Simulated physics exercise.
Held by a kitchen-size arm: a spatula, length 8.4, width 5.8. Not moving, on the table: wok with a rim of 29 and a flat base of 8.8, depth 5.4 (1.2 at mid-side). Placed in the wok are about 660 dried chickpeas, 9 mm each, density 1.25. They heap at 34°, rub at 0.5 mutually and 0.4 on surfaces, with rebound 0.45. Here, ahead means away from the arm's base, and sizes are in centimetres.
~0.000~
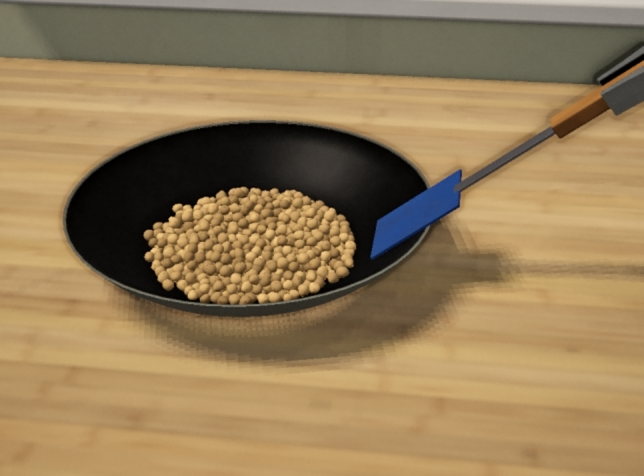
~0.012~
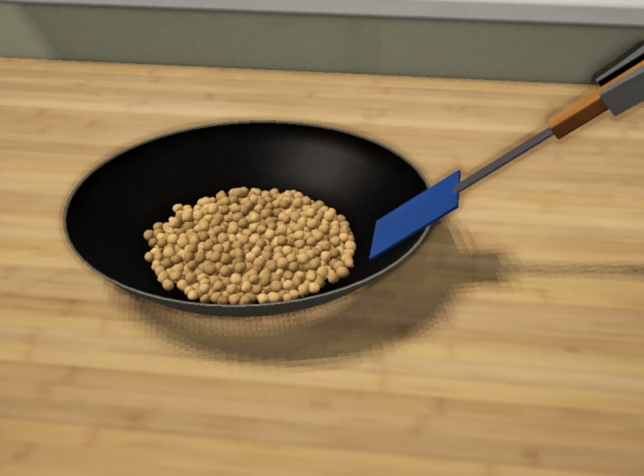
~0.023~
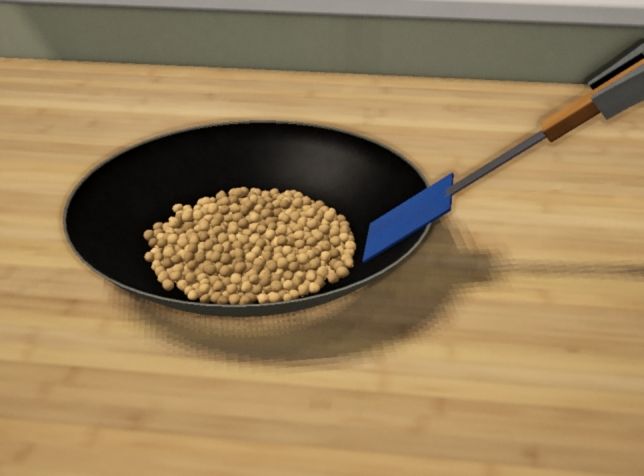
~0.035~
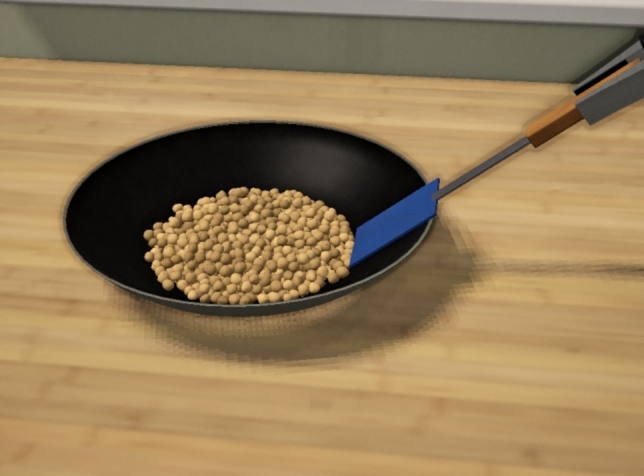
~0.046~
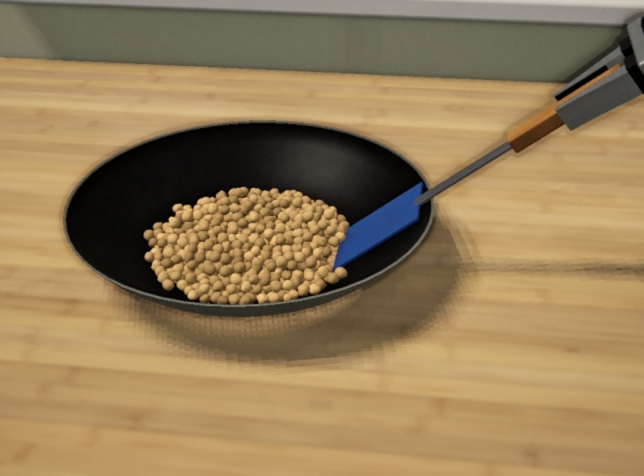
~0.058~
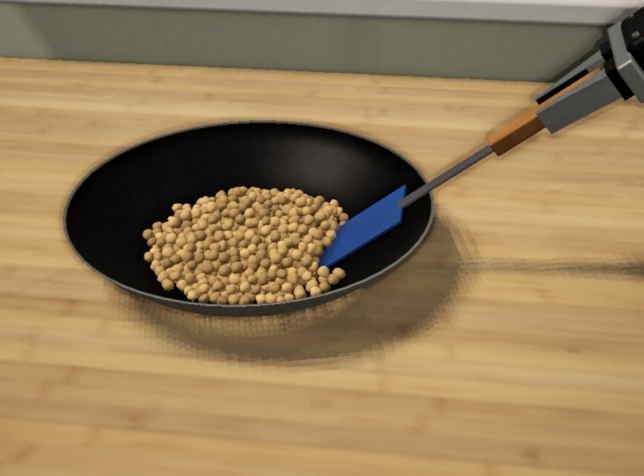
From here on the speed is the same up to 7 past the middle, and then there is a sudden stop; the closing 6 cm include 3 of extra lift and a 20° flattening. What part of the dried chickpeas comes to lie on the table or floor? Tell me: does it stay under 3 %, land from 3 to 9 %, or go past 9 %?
It lands from 3 to 9 %.
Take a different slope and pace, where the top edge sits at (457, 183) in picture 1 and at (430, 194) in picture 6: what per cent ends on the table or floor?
Roughly 0 %.
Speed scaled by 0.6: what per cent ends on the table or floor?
Near 0 in a hundred.
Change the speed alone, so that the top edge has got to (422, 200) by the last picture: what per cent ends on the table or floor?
Expect some 0 per cent there.
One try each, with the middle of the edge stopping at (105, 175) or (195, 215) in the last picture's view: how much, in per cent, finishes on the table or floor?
Respectively some 25 and 0 percent end on the table or floor.
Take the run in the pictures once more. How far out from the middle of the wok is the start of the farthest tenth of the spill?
Roughly 55 cm.
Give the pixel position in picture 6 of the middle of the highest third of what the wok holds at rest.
About (155, 220).
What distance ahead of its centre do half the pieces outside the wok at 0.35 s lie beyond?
The distance is about 22 cm.
After 0.09 s, sloping 39°, highest piece 7 above the table; 660 in the wok.
After 0.13 s, sloping 33°, highest piece 8 above the table; 660 in the wok.
After 0.35 s, sloping 19°, highest piece 6 above the table; 621 in the wok, 29 on the table or floor, 10 on the blade or in flight.
After 1.40 s, sloping 19°, highest piece 5 above the table; 621 in the wok, 39 on the table or floor.
At rest, 621 in the wok, 39 on the table or floor. That is 6 % on the table or floor.
